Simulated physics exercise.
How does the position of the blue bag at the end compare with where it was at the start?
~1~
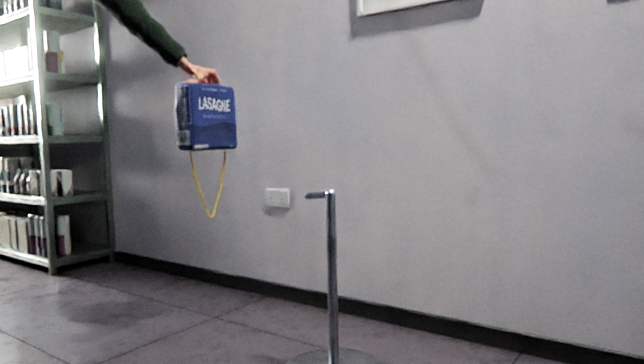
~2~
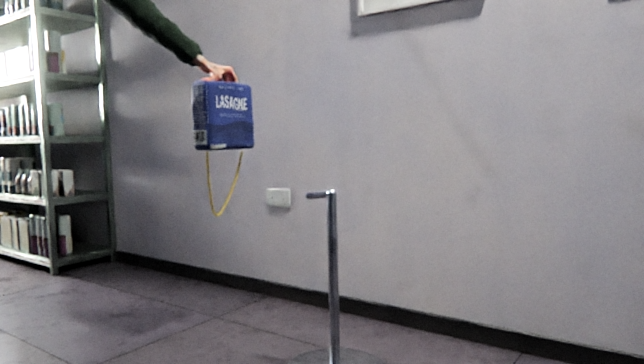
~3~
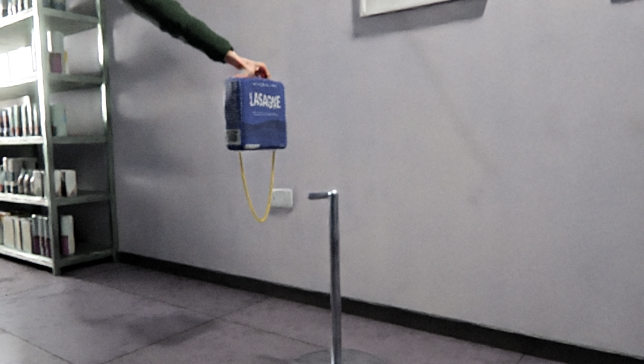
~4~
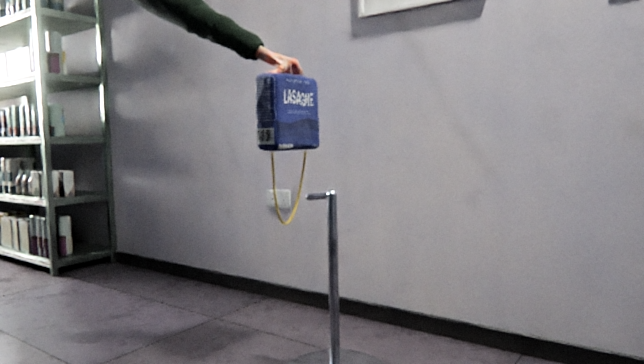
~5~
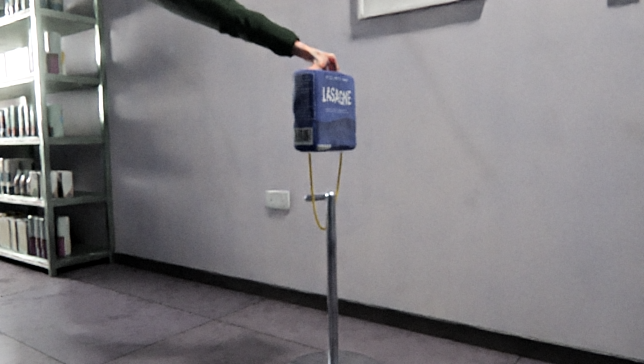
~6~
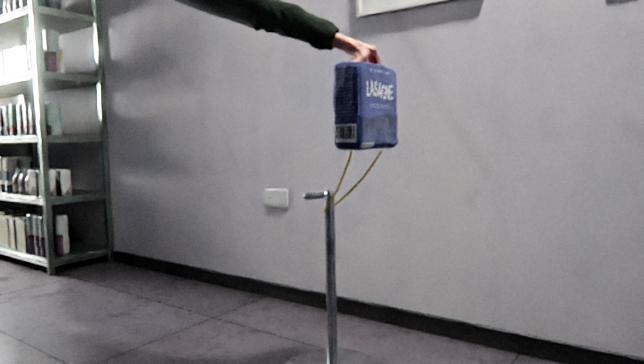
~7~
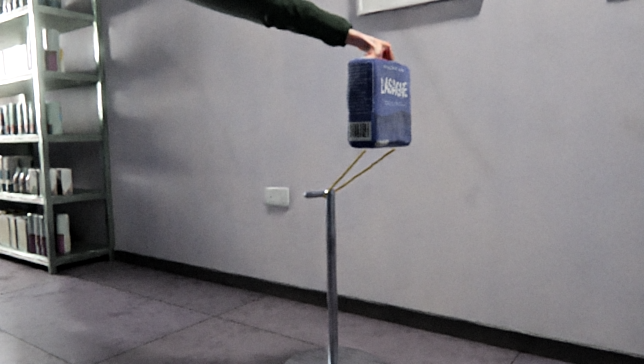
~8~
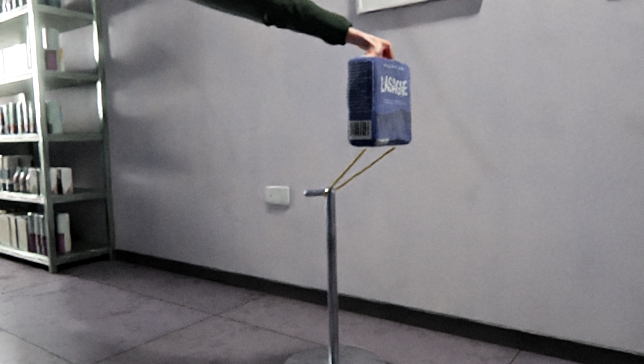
At the start the blue bag is well to the left of the post, nearer the shelves. At the end it is just to the right of the post and slightly higher, with its loop pulled tight.
